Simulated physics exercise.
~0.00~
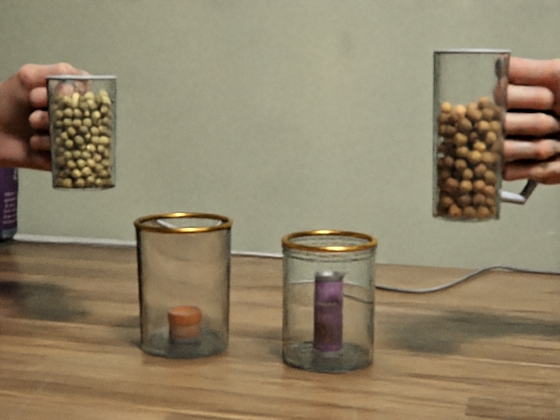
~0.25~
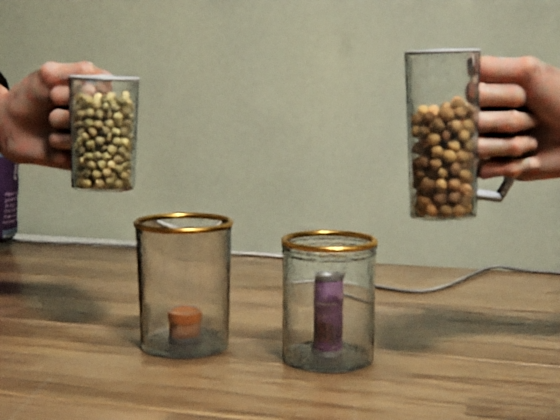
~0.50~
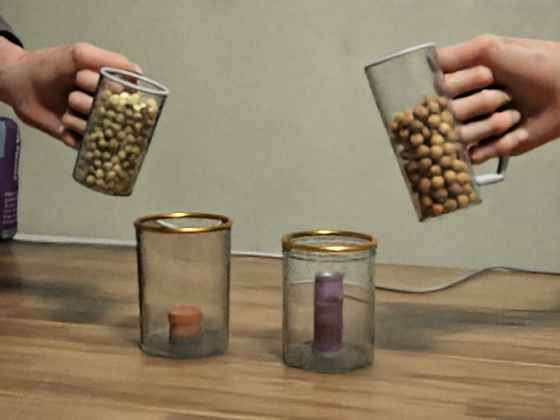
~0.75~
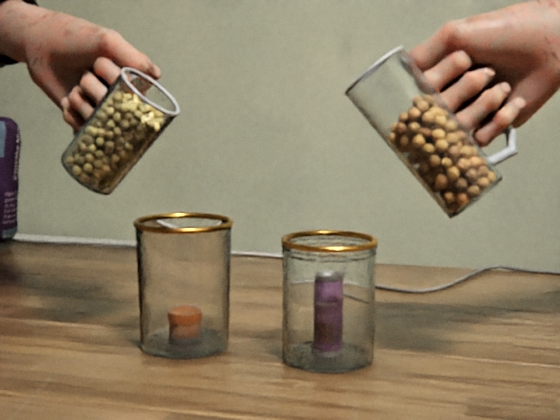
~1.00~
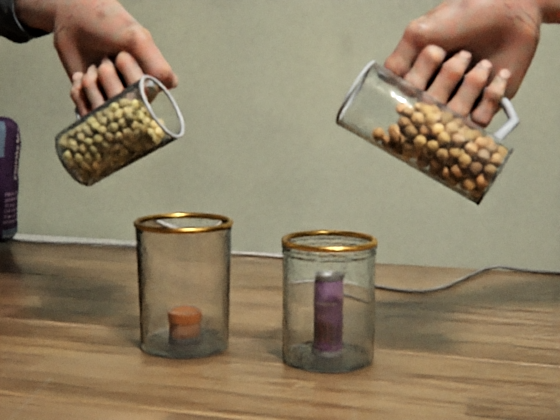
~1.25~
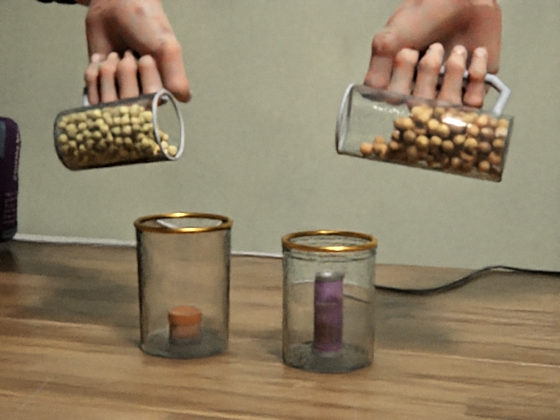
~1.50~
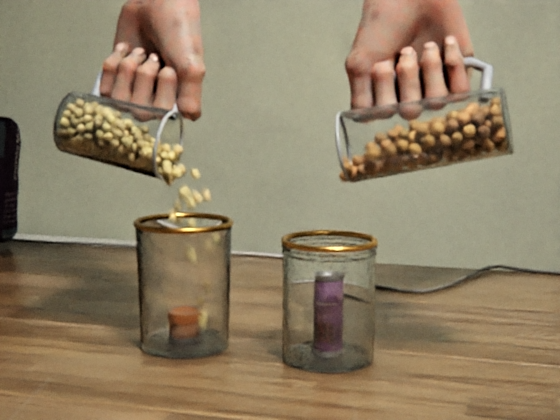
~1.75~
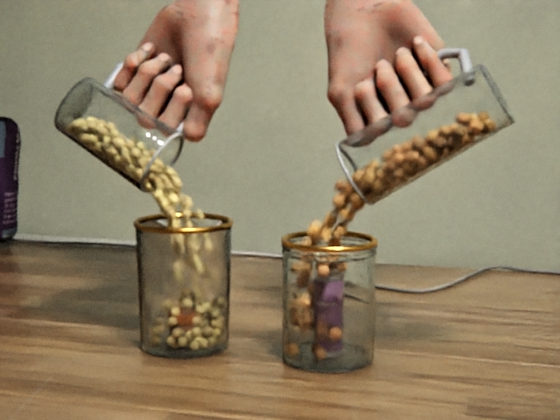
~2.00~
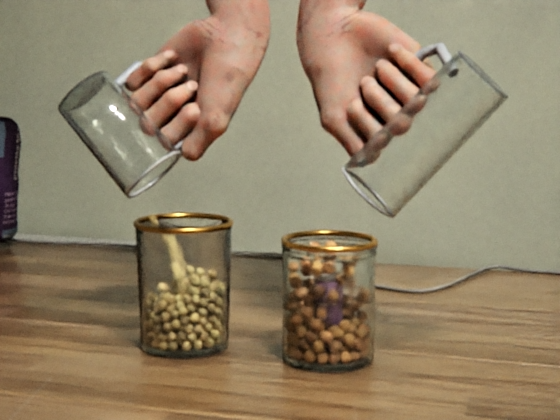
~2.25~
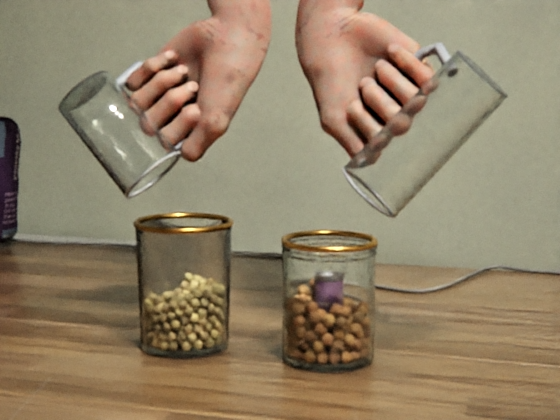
Two hands, one at each side, hold clear handled cups above a wooden table, seen from the front against a plain greenish-grey wall. The left cup holds pale beige pellets, the right one larger brown balls. Below stand two gold-rimmed glass containers, the left with a short orange piece inside, the right with a taller purple cylinder. The hands move inward and tip the cups; the pale pellets spill first, then the brown balls follow. Both cups empty and stay tilted downward. Each container ends about half full, the orange piece buried and the purple cylinder's top still showing.
